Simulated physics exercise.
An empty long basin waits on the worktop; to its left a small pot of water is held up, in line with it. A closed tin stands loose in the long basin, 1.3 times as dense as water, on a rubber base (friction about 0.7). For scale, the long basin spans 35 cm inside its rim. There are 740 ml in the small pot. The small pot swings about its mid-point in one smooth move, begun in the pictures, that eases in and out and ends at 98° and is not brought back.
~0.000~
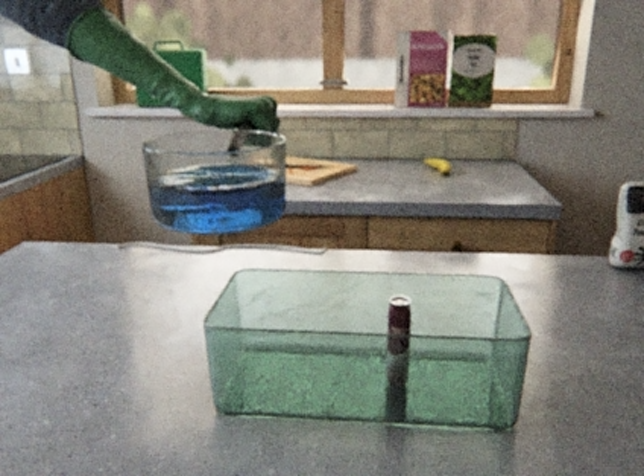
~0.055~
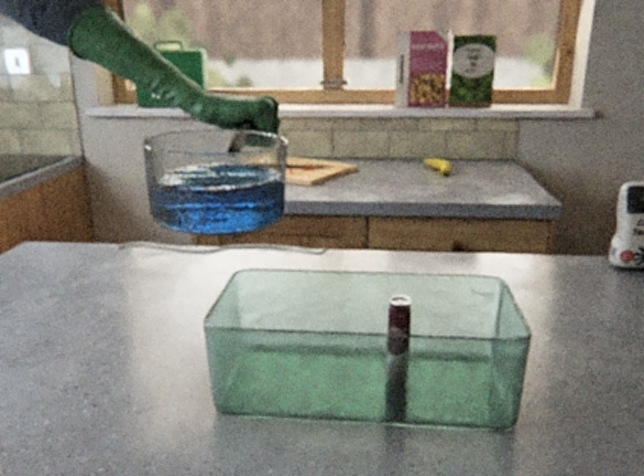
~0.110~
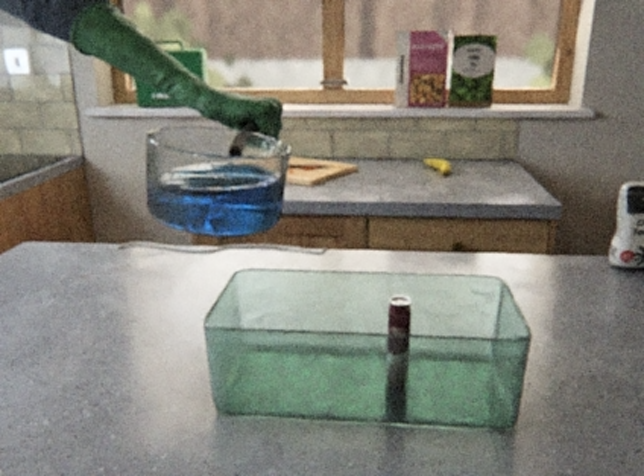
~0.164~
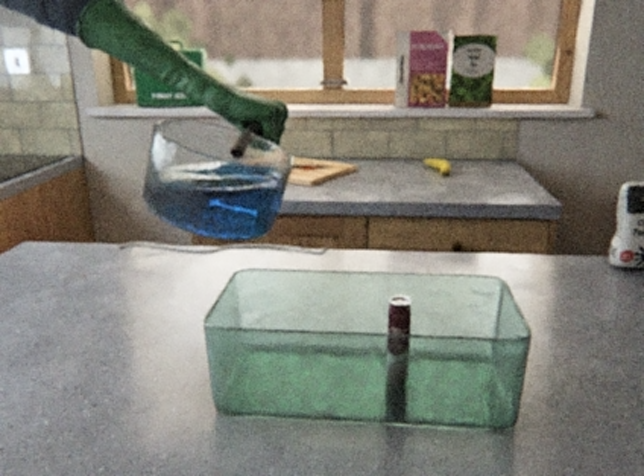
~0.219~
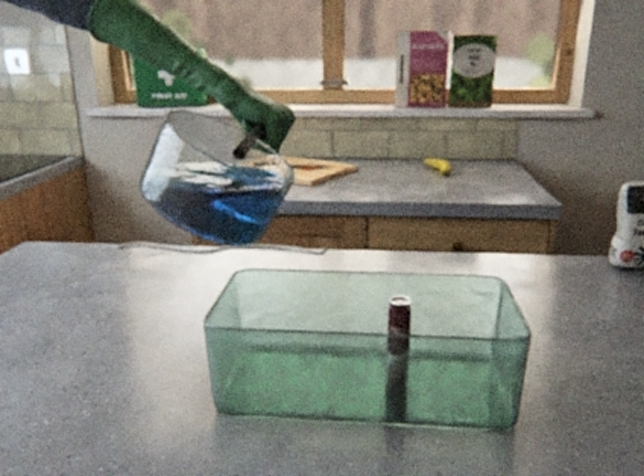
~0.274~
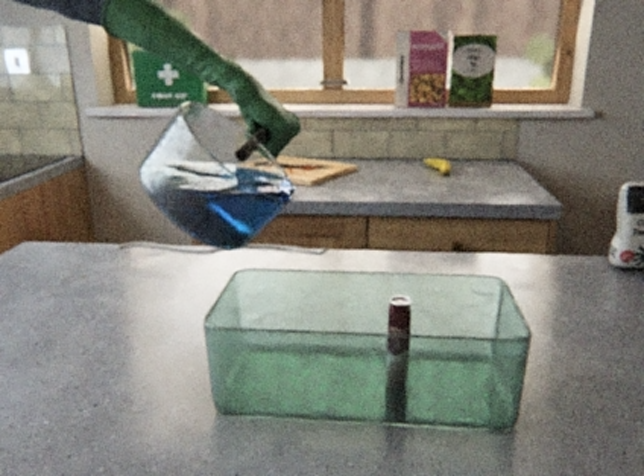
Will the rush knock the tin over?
It stays up.
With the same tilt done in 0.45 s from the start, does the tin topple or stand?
Then it stays up.
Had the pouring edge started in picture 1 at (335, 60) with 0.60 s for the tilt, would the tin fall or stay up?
Then it goes over.
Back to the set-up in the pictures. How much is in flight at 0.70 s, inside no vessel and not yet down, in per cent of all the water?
Near 10 in a hundred.
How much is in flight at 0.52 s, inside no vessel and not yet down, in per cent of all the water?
Near 42 in a hundred.
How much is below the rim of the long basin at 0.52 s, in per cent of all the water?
Near 24 in a hundred.
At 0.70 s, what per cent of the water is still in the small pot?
Some 14 per cent.
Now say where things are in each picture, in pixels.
Tilt 0°; pouring edge (284, 143); surface from (156, 175) to (282, 177); the long basin's rim runs from (220, 296) to (517, 306); the tin's top is at (400, 304), in the first frame.
Tilt 2°; pouring edge (285, 146); surface from (157, 175) to (283, 177), in the second frame.
Tilt 8°; pouring edge (288, 153); surface from (157, 174) to (283, 178), in the third frame.
Tilt 17°; pouring edge (292, 165); surface from (155, 172) to (284, 180), in the fourth frame.
Tilt 29°; pouring edge (293, 181); surface from (152, 169) to (288, 183), in the fifth frame.
Tilt 42°; pouring edge (291, 198); surface from (150, 159) to (288, 186); 1 per cent is over the edge, in the sixth frame.
By 0.52 s the tilt is 94° and 36 per cent is still to pour; the tin stands where it began.
By 0.70 s the tilt is 98° and 14 per cent is still to pour; the tin stands where it began.
By 0.89 s the tilt is 98° and 4 per cent is still to pour; the tin stands where it began.
By 1.10 s the tilt is 98° and 1 per cent is still to pour; the tin stands where it began.
At rest the tin stands where it began.
